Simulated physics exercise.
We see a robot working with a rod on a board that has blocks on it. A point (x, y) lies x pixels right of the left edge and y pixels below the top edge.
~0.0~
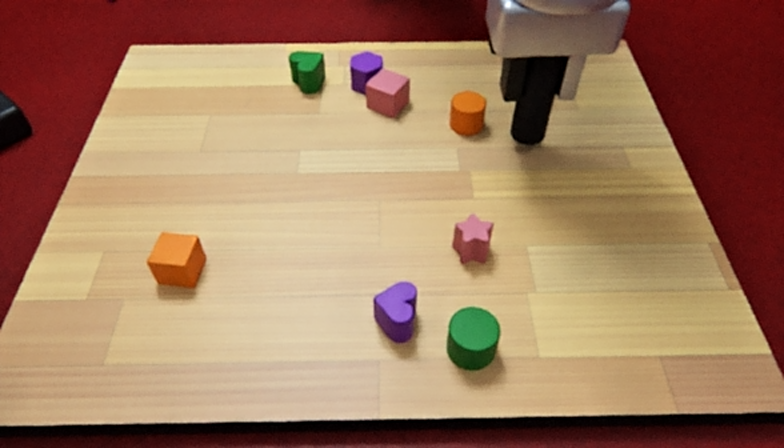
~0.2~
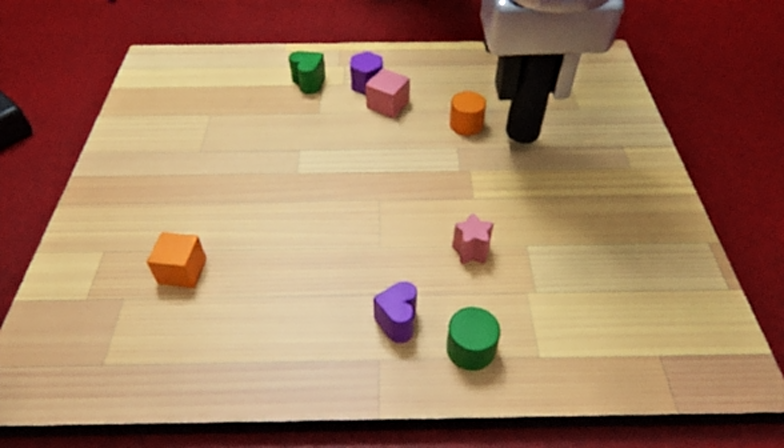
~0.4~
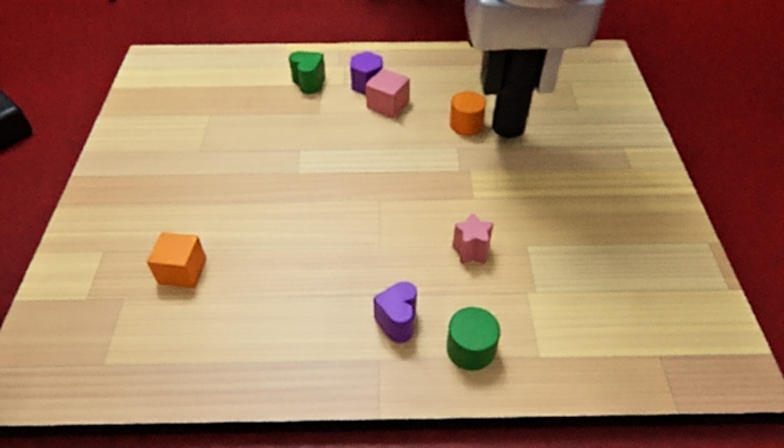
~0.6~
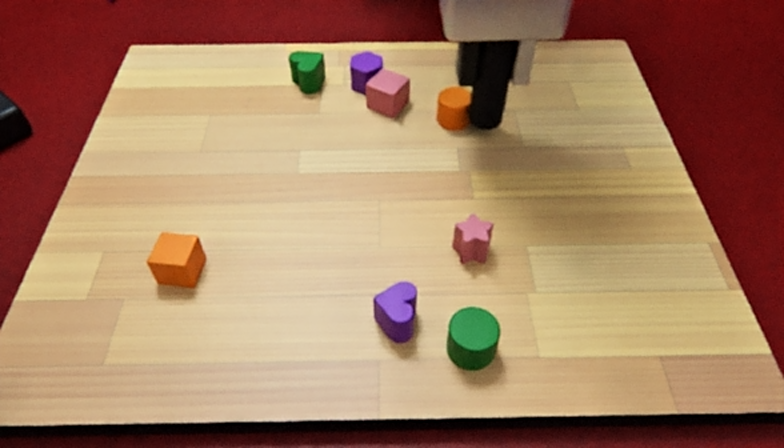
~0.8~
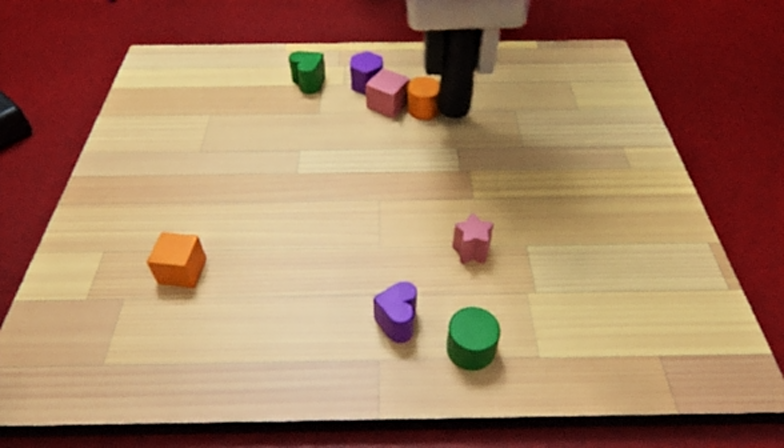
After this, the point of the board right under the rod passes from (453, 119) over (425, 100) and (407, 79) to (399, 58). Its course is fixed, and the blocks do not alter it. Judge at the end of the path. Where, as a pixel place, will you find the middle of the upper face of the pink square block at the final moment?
The middle of its top is at (353, 78).
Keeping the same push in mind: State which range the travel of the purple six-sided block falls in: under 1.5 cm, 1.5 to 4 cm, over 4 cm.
The best fit is 1.5 to 4 cm.
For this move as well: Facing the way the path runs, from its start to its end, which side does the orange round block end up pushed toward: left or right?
Leftward.
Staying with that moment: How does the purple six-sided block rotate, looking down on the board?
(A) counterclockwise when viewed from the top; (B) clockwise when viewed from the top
B: Clockwise when viewed from the top.
One third of the way, rod (425, 88); purple six-sided block (356, 57), turned 20° clockwise; pink square block (363, 77), turned 50° anticlockwise; orange round block (394, 69).
Two thirds of the way, rod (407, 67); purple six-sided block (343, 55), turned 30° clockwise; pink square block (353, 78), turned 60° anticlockwise; orange round block (376, 60).
At the end, rod (399, 46); purple six-sided block (342, 55), turned 35° clockwise; pink square block (353, 78), turned 60° anticlockwise; orange round block (375, 58).
